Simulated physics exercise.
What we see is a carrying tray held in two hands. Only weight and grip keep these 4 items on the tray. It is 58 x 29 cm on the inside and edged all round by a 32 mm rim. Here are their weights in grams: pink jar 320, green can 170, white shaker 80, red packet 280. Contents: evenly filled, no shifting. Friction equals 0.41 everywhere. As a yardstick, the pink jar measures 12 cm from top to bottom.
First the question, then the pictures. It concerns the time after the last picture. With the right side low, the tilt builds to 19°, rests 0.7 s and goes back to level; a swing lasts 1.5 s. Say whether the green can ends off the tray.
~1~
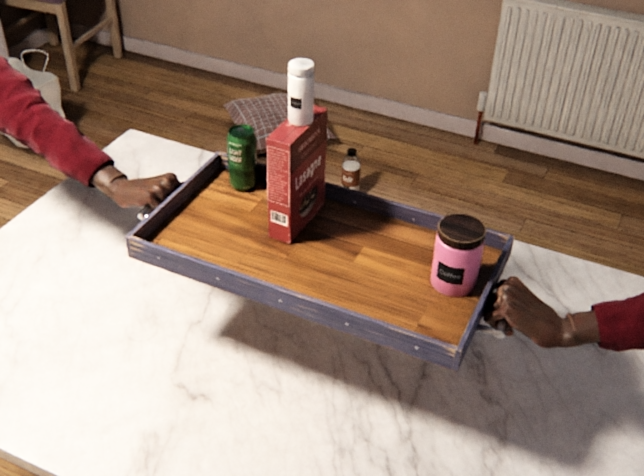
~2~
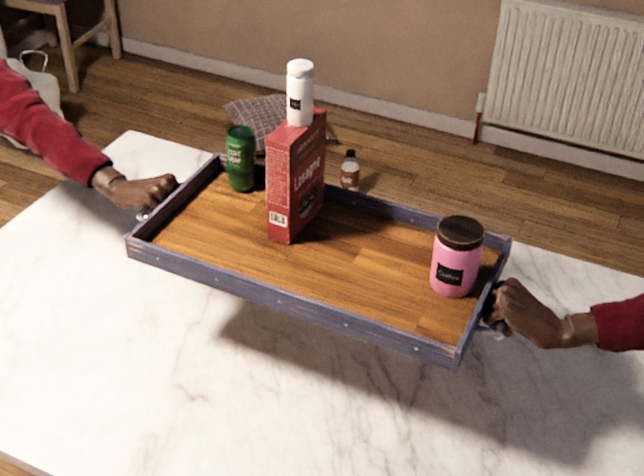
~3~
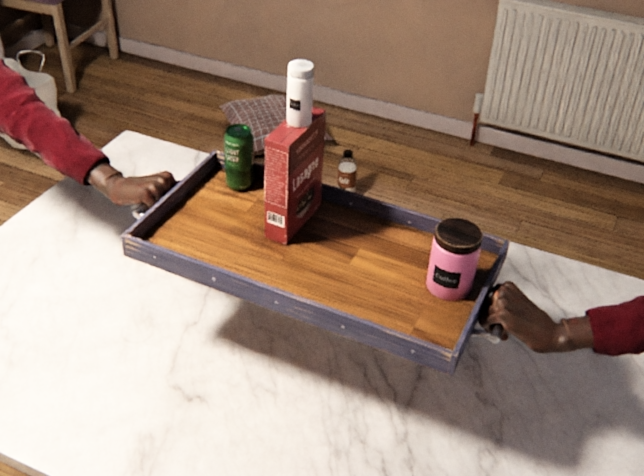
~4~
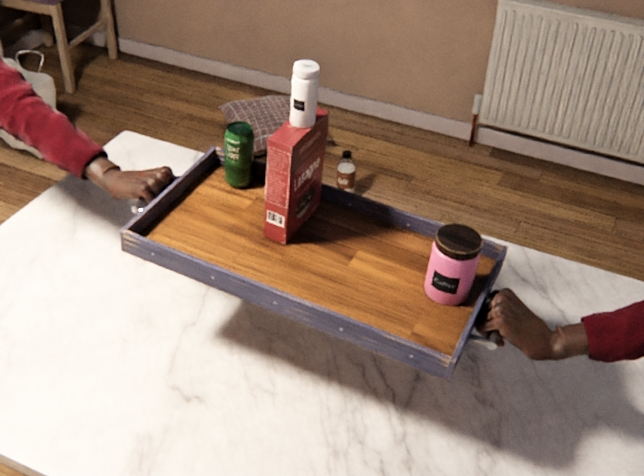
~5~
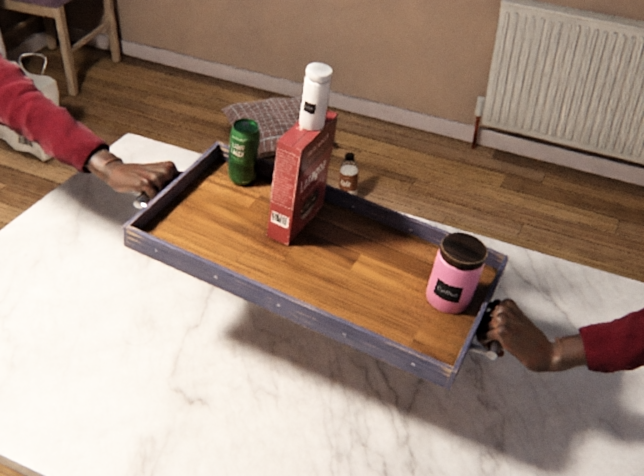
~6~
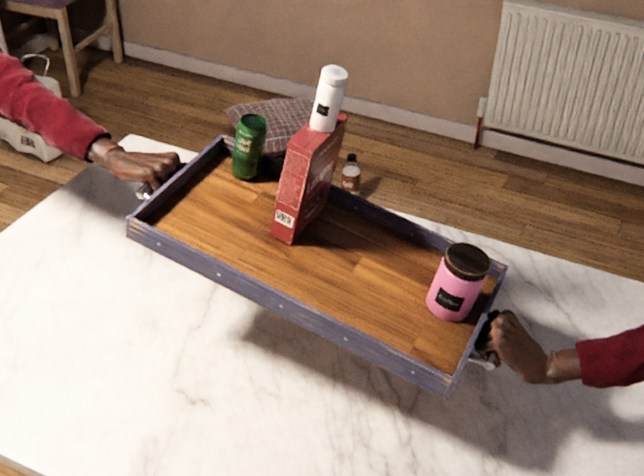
Outcome: The green can does not depart.
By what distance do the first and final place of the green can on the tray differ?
I'd put it at about 0 centimetres.
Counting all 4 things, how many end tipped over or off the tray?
The number here is 2.
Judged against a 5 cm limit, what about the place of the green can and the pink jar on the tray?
Here the green can is left in place, and the pink jar is left in place.
Then, 0.60 s on from there, tray tilted 19°, right edge down; white shaker on its side; red packet on its side.
Then, 1.80 s on from there, tray tilted 16°, right edge down; white shaker now off the tray; red packet on its side; pink jar moved 2 cm.
In the end, off the tray, white shaker; toppled on the tray, red packet; the other 2 under 5 cm from the start. In the last view, green can near (242, 164).
